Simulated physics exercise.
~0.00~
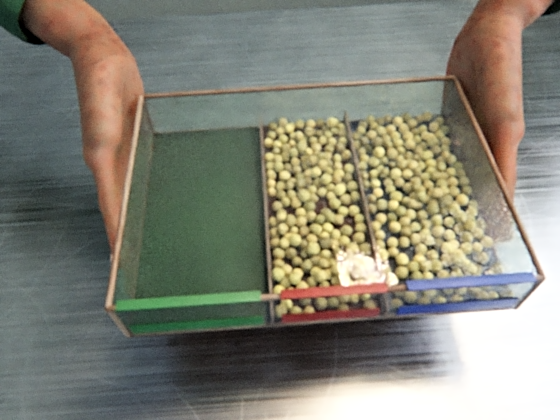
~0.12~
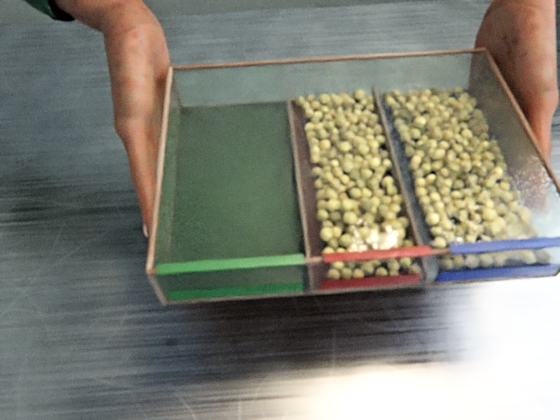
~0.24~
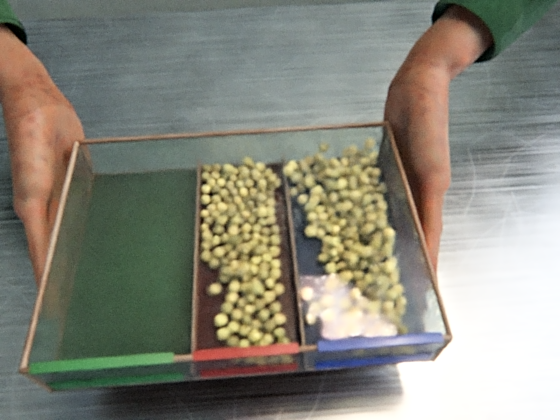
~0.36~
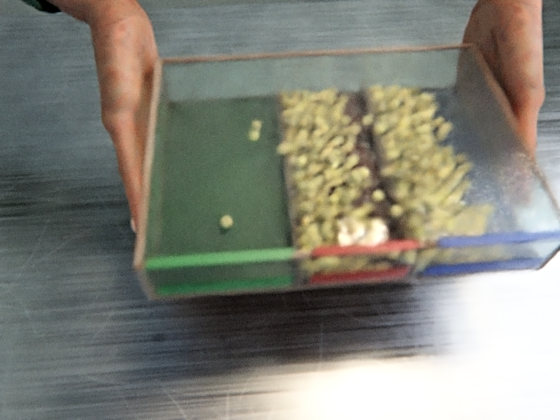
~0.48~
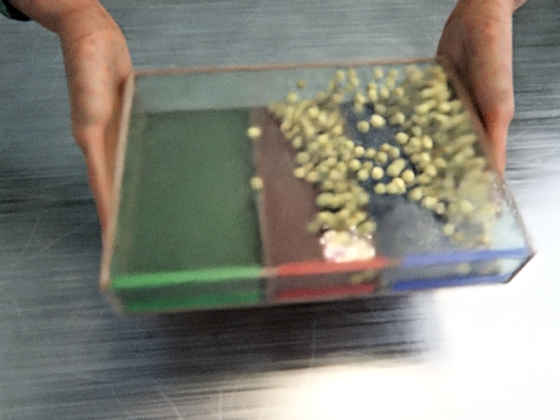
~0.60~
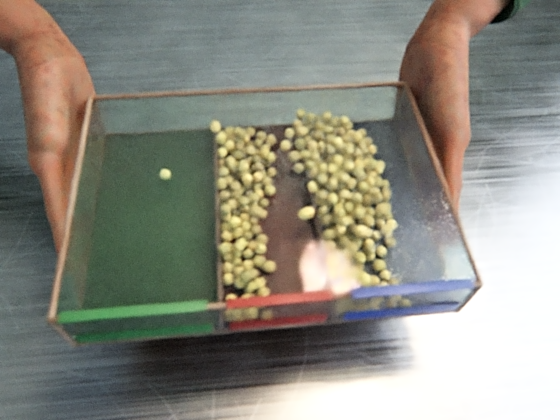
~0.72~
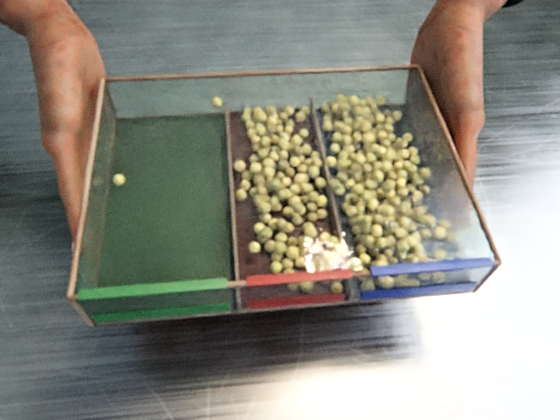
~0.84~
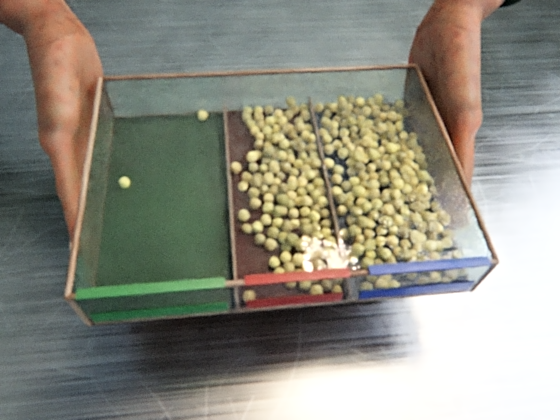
On a brushed metal table, hands shake a divided clear tray of soya beans, leaving most in the red and blue compartments.
